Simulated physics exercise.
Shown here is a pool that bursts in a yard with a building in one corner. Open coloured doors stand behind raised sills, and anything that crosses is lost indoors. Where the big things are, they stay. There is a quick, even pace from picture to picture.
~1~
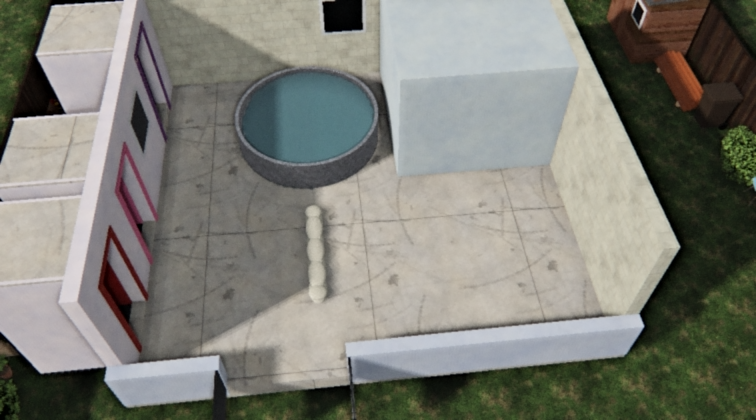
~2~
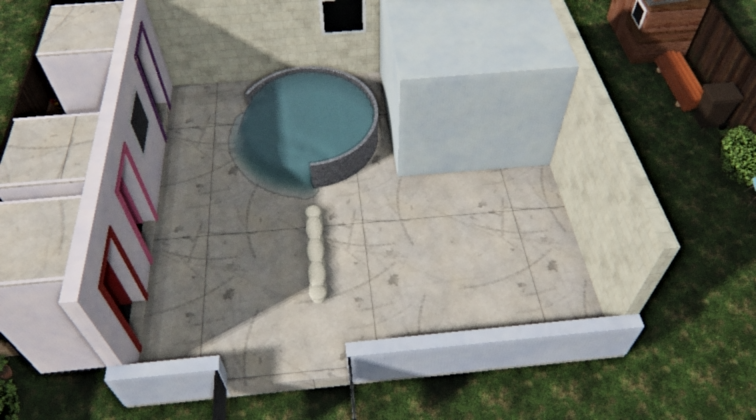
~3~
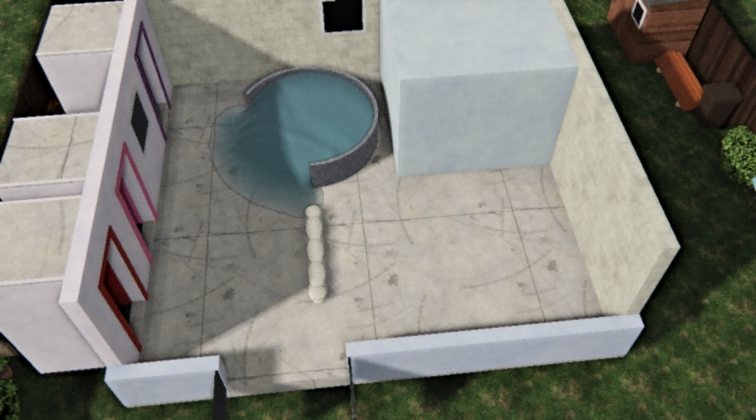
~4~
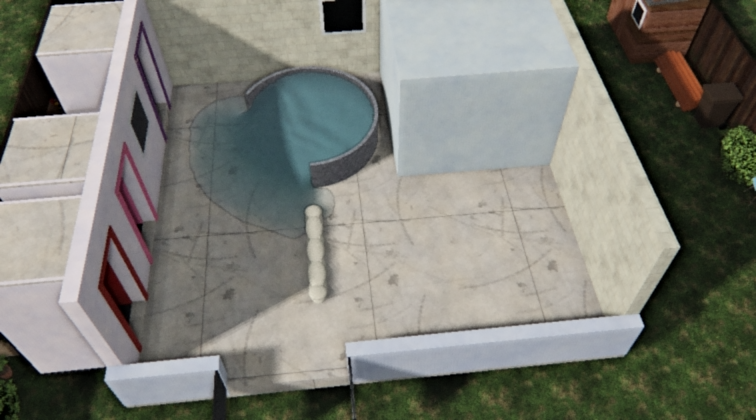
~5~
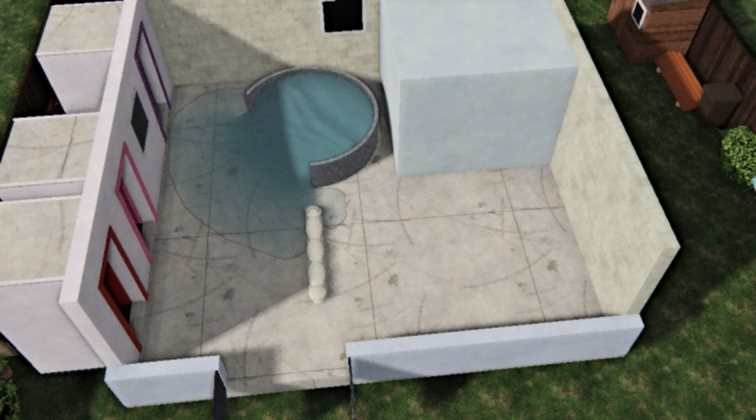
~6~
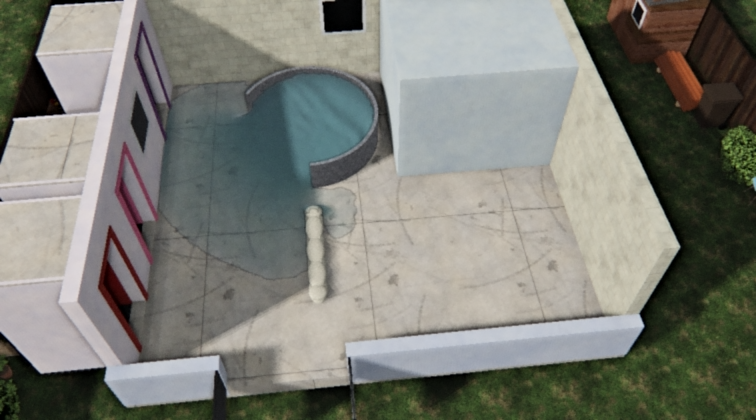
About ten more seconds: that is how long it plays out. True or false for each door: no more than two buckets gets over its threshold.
The red door - false; the pink door - false; the purple door - true.
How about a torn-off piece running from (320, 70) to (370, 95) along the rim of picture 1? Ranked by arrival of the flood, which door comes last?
The red door, I'd guess.
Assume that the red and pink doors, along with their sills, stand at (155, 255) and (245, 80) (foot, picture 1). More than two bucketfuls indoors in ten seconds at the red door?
Red: Over the limit.
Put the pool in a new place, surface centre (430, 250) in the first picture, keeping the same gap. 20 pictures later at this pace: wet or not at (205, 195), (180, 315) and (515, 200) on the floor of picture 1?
Soaked, soaked, bone-dry.
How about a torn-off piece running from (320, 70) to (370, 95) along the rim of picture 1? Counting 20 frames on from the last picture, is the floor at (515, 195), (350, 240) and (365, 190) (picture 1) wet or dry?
Taken one by one: Unaffected, then sodden, then sodden.
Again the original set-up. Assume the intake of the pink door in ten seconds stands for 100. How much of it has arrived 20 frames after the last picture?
That comes out to 75 per cent by my count.
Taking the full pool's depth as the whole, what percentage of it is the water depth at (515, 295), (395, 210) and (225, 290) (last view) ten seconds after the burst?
Readings in sequence: 4, 6, 12 percent.
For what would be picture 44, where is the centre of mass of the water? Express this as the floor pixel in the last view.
The water's middle lies around (273, 204).
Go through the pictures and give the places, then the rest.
Still water in the pool at (307, 116), in the first picture.
The front is at (315, 192), out from the gap at (251, 158), in the second picture.
The front is at (238, 108), out from the gap at (251, 160), in the third picture.
The front is at (230, 100), out from the gap at (251, 161), in the fourth picture.
Water pours out at (252, 161) and has run to (206, 96), in the fifth picture.
The front is at (287, 274), out from the gap at (252, 161), in the sixth picture.
A moment on, water covers 40 % of the floor; the red door wet at the sill, nothing in, the pink door under two buckets in, the purple door under two buckets in.
Next, water covers 45 % of the floor; the red door under two buckets in, the pink door over two buckets in, the purple door under two buckets in.
Then, water covers 50 % of the floor; the red door over two buckets in, the pink door far over two buckets in, the purple door under two buckets in.
Later, water covers 75 % of the floor; the red door far over two buckets in, the pink door far over two buckets in, the purple door under two buckets in.
In the end, water covers 90 % of the floor; the red door far over two buckets in, the pink door far over two buckets in, the purple door under two buckets in.
